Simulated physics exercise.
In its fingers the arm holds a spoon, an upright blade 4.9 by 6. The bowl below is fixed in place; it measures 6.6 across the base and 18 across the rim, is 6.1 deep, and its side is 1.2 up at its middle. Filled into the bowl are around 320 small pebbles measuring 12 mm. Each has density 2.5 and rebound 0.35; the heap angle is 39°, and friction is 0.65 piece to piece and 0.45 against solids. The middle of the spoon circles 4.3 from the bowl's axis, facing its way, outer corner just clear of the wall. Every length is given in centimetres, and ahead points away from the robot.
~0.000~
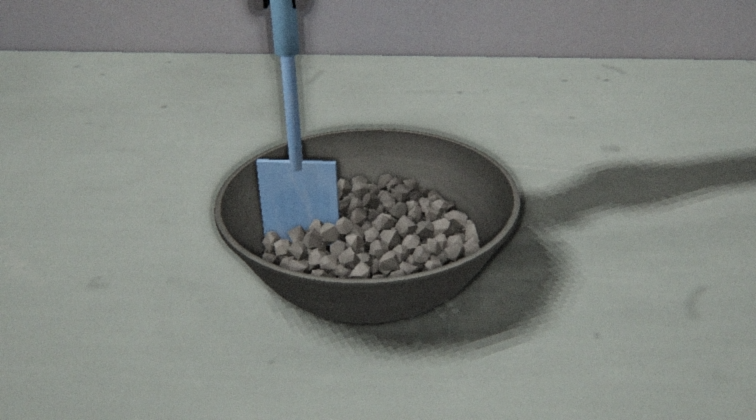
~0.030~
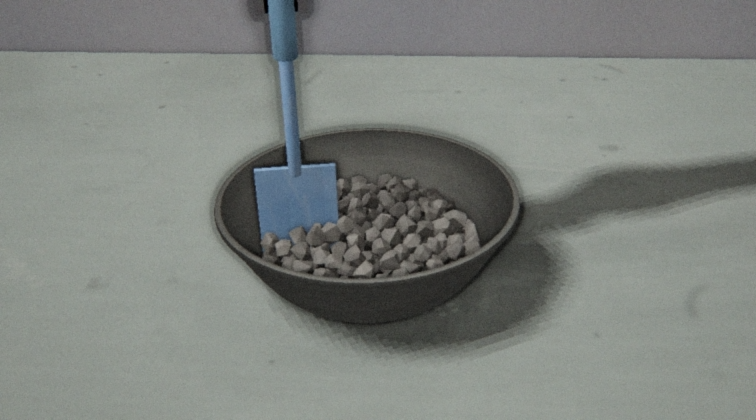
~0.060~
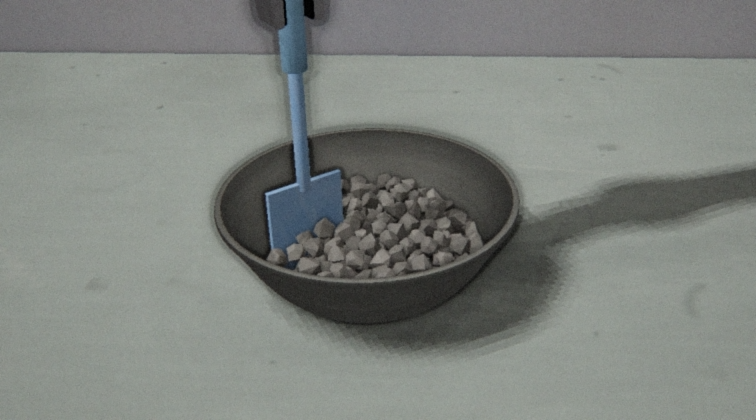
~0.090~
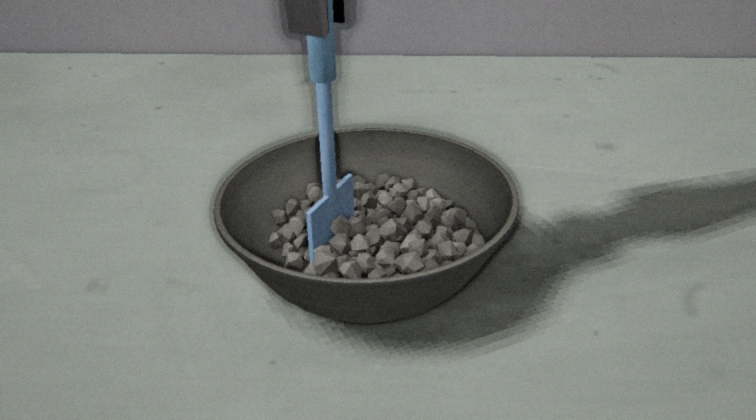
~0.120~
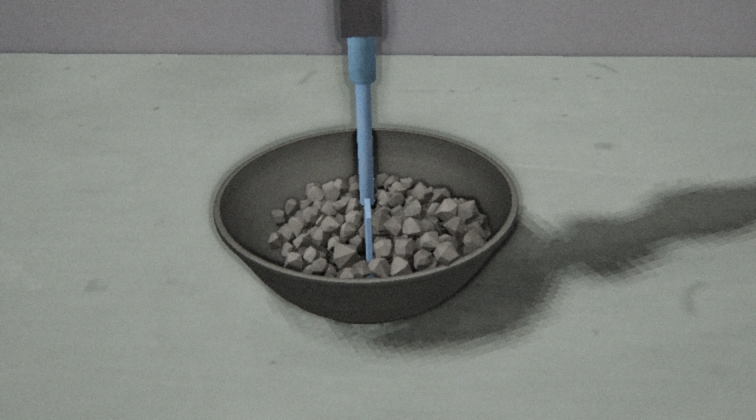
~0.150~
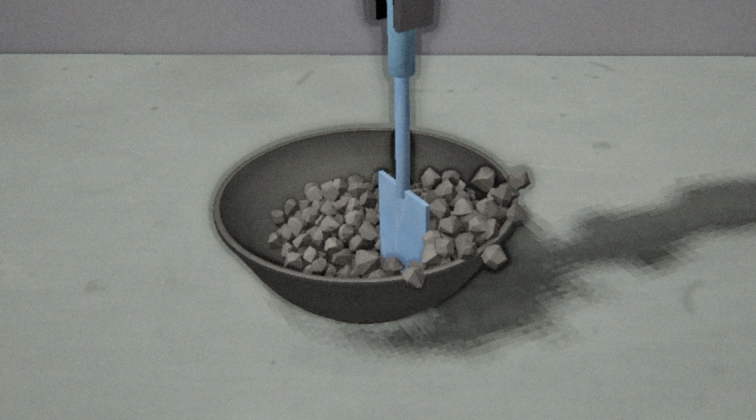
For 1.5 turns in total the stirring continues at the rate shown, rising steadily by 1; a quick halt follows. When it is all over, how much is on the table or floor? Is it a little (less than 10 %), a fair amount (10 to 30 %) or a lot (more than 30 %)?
A lot, more than 30 %.
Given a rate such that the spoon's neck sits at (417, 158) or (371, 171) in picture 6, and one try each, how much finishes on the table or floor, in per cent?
So, roughly 45 percent the first time and 40 percent the second.
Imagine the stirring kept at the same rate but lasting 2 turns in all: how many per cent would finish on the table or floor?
It would be near 55 per cent.
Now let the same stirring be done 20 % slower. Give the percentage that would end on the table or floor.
Roughly 45 per cent.
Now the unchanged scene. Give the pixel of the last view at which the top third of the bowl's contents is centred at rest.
Roughly pixel (412, 232).
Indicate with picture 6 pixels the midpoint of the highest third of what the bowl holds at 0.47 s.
Close to pixel (371, 267).
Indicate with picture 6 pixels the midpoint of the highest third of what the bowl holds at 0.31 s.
Upper-third centre: Approx. (314, 162) px.
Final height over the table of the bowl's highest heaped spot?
5.0 cm or so.
By 0.31 s, 284° round, highest piece 12 above the table; 233 in the bowl, 26 on the table or floor, 57 in flight or on the tool.
By 0.47 s, 82° round, highest piece 10 above the table; 187 in the bowl, 103 on the table or floor, 26 in flight or on the tool.
By 0.76 s, 180° round, highest piece 5 above the table; 174 in the bowl, 142 on the table or floor.
By 1.46 s, 180° round, highest piece 5 above the table; 174 in the bowl, 142 on the table or floor.
Final count, 174 in the bowl, 142 on the table or floor. That is 45 % on the table or floor.
